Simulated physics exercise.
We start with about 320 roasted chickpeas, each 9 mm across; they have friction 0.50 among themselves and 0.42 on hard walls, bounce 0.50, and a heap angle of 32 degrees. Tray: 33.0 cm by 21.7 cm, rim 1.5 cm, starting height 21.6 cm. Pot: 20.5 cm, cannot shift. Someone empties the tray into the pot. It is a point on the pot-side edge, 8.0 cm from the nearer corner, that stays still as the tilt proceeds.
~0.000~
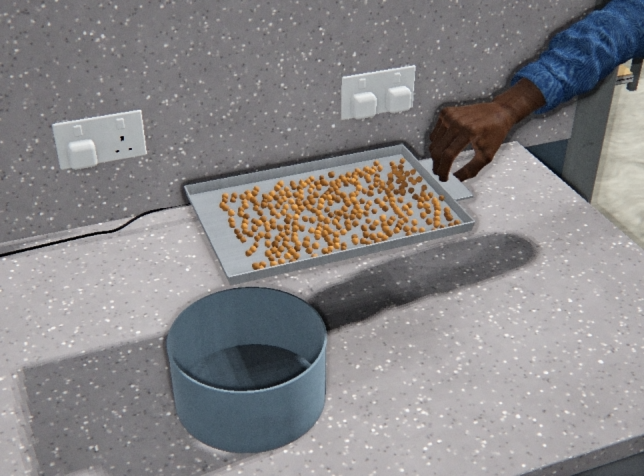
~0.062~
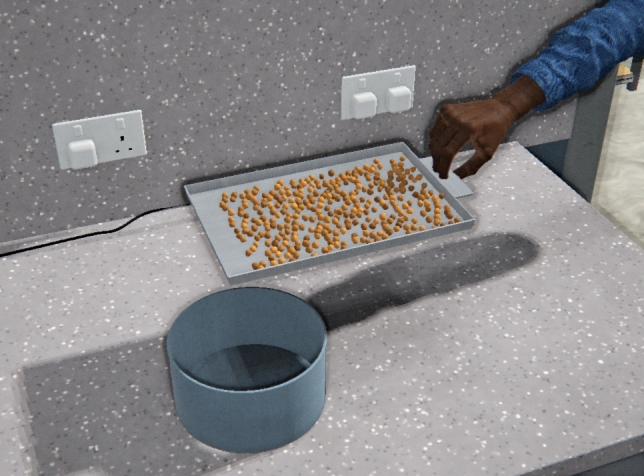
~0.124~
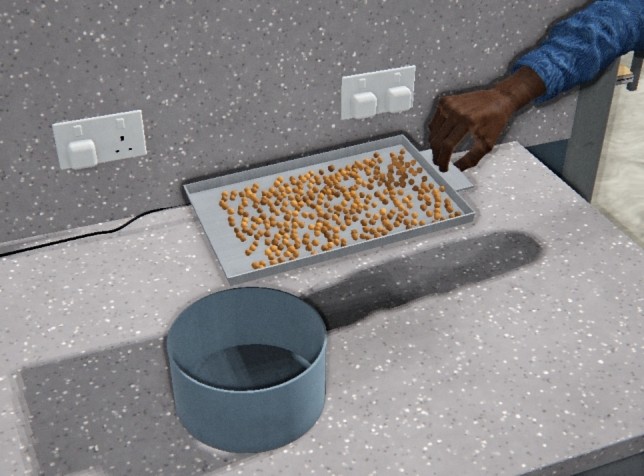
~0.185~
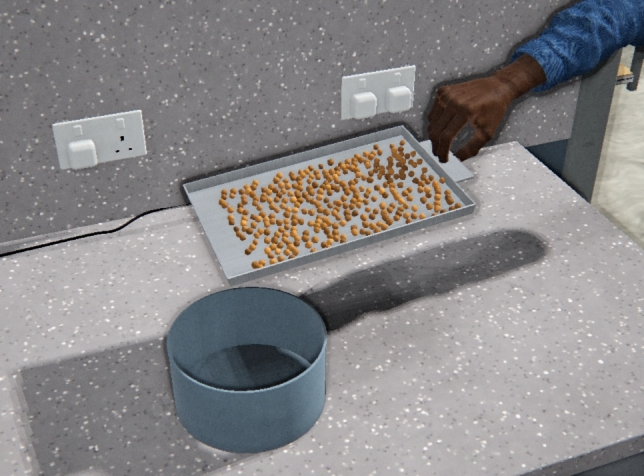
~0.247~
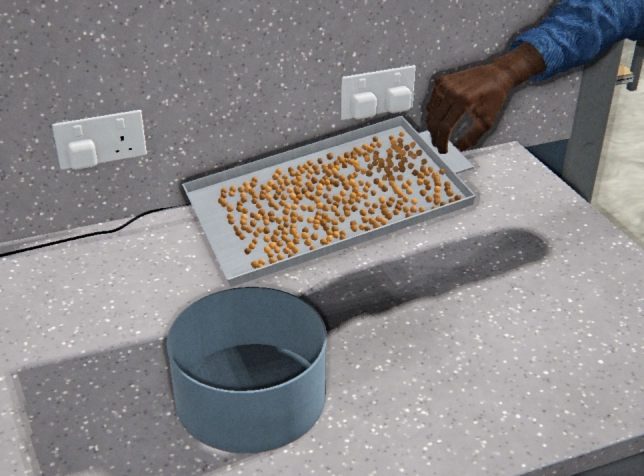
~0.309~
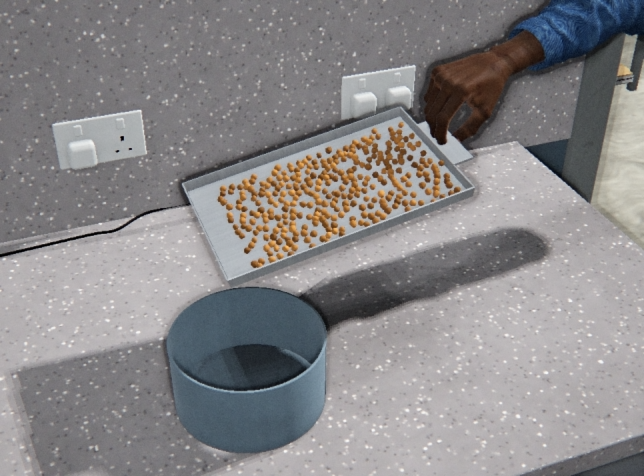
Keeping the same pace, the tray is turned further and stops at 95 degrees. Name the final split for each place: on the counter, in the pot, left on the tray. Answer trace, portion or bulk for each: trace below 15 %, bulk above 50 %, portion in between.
Counter: Portion. Pot: Bulk. Tray: Trace.
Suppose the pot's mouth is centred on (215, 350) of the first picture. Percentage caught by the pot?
Something like 80 per cent would settle in it.
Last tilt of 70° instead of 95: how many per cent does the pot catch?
Roughly 5 %.
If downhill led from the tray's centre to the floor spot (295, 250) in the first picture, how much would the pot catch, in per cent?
Something like 95 in a hundred.
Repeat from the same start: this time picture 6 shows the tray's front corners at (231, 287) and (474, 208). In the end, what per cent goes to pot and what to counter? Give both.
Final per cent - pot 80, counter 20.
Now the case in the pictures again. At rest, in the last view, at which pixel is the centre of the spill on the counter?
I'd put it near (135, 377).
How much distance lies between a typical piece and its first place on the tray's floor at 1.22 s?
It has moved some 10 cm from its start.
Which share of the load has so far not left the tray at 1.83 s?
Close to 95 in a hundred parts of the load.
Then, at 1.22 s, tilt 50 degrees; the tray holds 100 %, the pot 0 %.
After 1.83 s, tilt 76 degrees; the tray holds 95 %, the pot 5 %.
After 2.49 s, tilt 95 degrees; the tray holds 15 %, the pot 50 %.
By 3.4 s all is still; counter 30 %, pot 70 %, tray 0 %.
